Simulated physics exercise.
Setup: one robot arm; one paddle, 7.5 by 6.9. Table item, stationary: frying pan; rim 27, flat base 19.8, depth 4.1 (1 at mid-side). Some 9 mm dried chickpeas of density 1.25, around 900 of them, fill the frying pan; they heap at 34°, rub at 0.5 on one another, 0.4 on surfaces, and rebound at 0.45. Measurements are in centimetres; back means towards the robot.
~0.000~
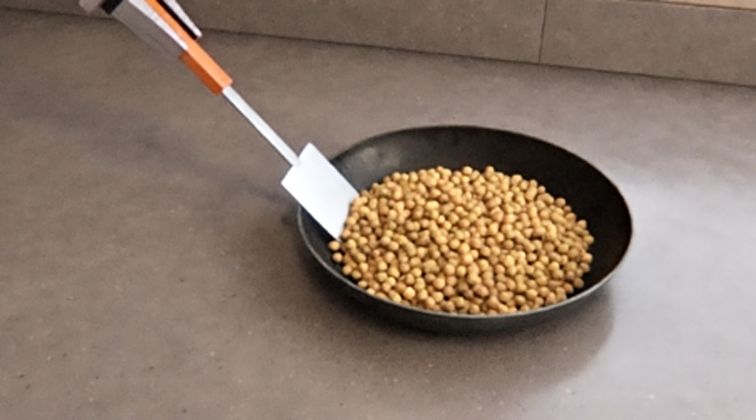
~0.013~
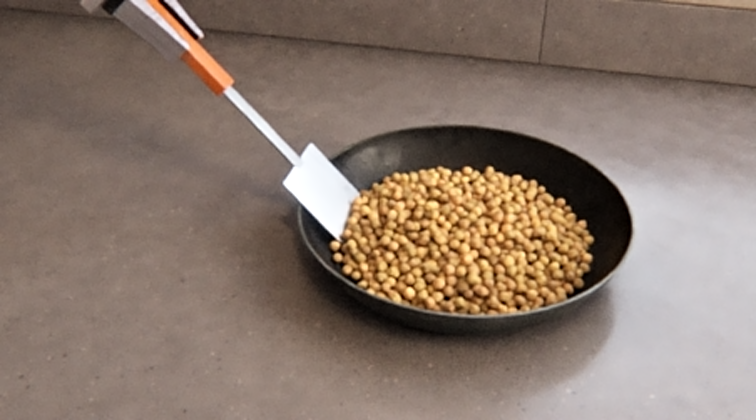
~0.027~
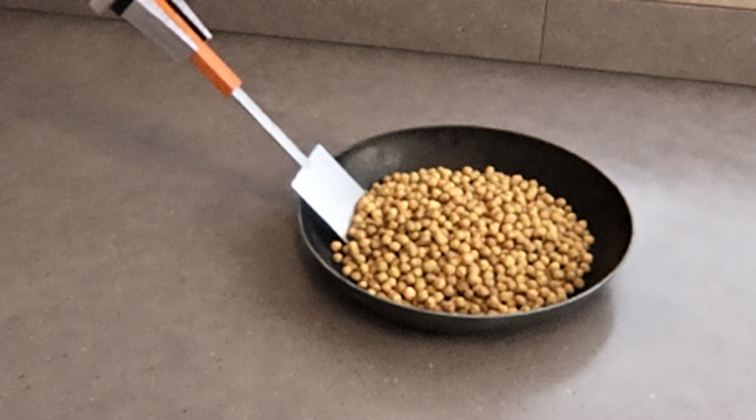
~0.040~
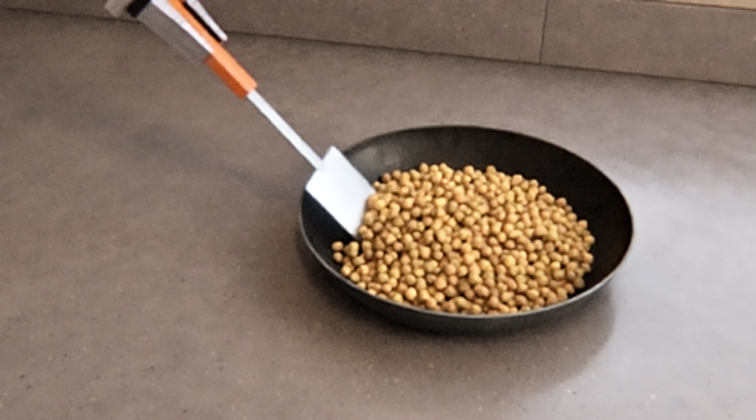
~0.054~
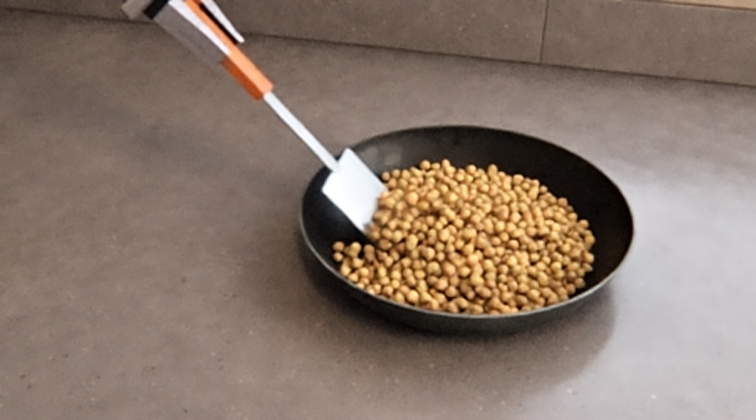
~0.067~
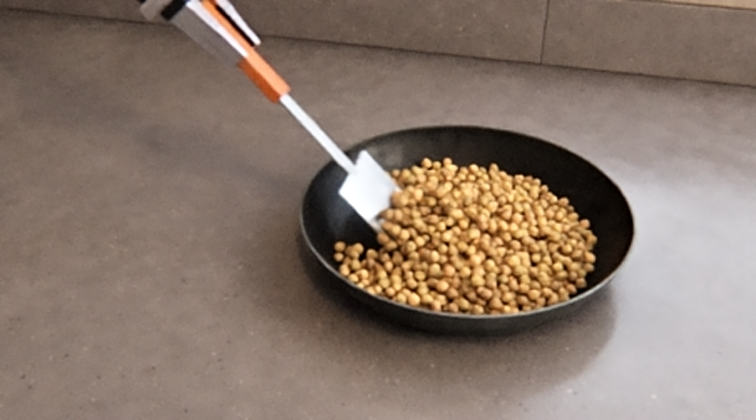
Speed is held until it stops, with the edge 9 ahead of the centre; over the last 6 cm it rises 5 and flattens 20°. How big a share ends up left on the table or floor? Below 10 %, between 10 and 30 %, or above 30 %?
Between 10 and 30 %.
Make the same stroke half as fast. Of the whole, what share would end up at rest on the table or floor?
5 per cent, roughly.
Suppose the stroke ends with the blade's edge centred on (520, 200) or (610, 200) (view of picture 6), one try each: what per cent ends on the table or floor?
First try roughly 10 percent, second roughly 20 percent.
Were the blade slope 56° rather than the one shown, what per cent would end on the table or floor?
Estimate: Approx. 10 %.
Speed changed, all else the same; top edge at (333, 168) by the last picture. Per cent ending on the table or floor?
My guess is around 5 percent.
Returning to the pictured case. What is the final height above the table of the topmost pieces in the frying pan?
Height at the end: Around 4.5 cm.
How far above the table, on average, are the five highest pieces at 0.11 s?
I'd say close to 7 cm on average.
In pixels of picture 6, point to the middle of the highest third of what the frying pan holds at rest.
Centre: Roughly (564, 249).
After 0.11 s, sloping 47°, highest piece 8 above the table; 900 in the frying pan.
After 0.16 s, sloping 42°, highest piece 9 above the table; 899 in the frying pan, 1 on the blade or in flight.
After 0.38 s, sloping 27°, highest piece 5 above the table; 779 in the frying pan, 120 on the table or floor, 1 on the blade or in flight.
After 1.43 s, sloping 27°, highest piece 4 above the table; 779 in the frying pan, 121 on the table or floor.
At rest, 779 in the frying pan, 121 on the table or floor. That is 13 % on the table or floor.
